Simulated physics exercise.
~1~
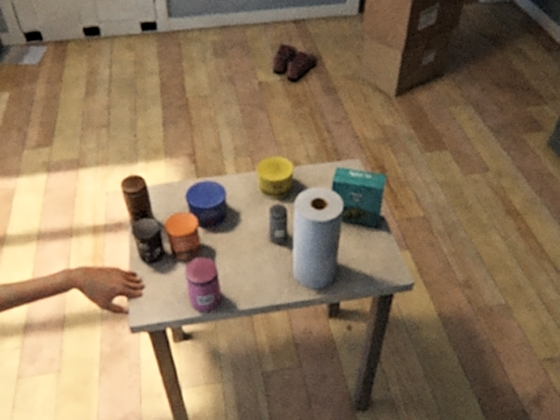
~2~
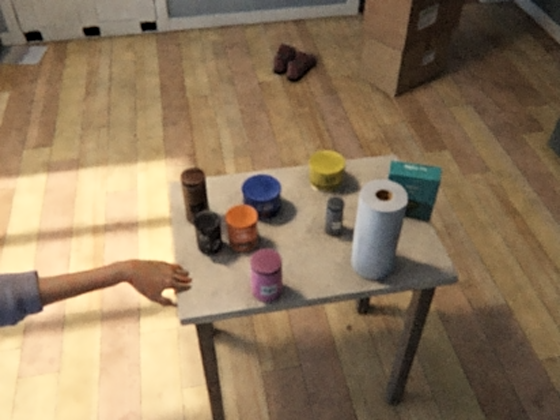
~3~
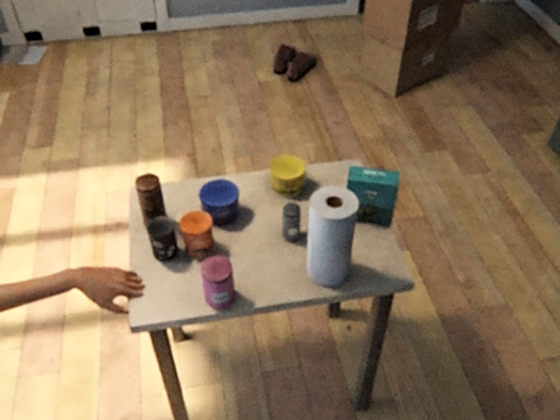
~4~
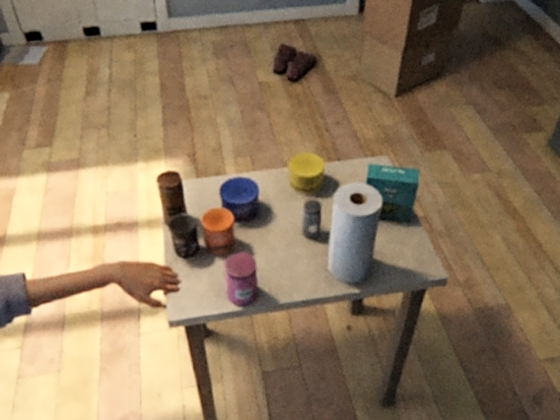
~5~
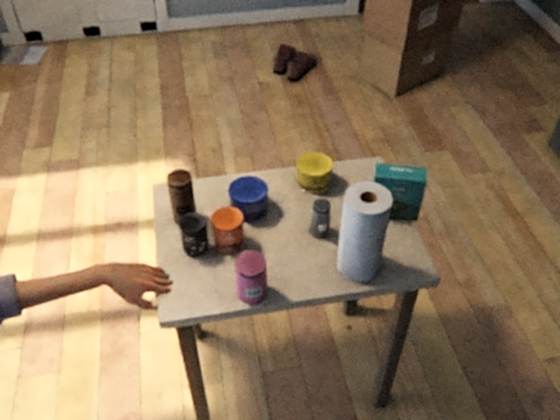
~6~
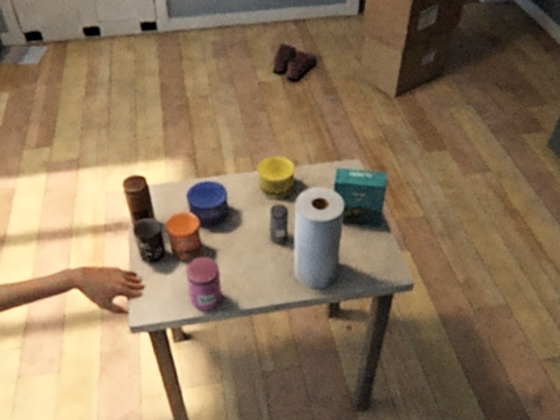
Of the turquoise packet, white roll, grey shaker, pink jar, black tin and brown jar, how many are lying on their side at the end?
None of them are lying on their side. All six are still standing upright on the table at the end.
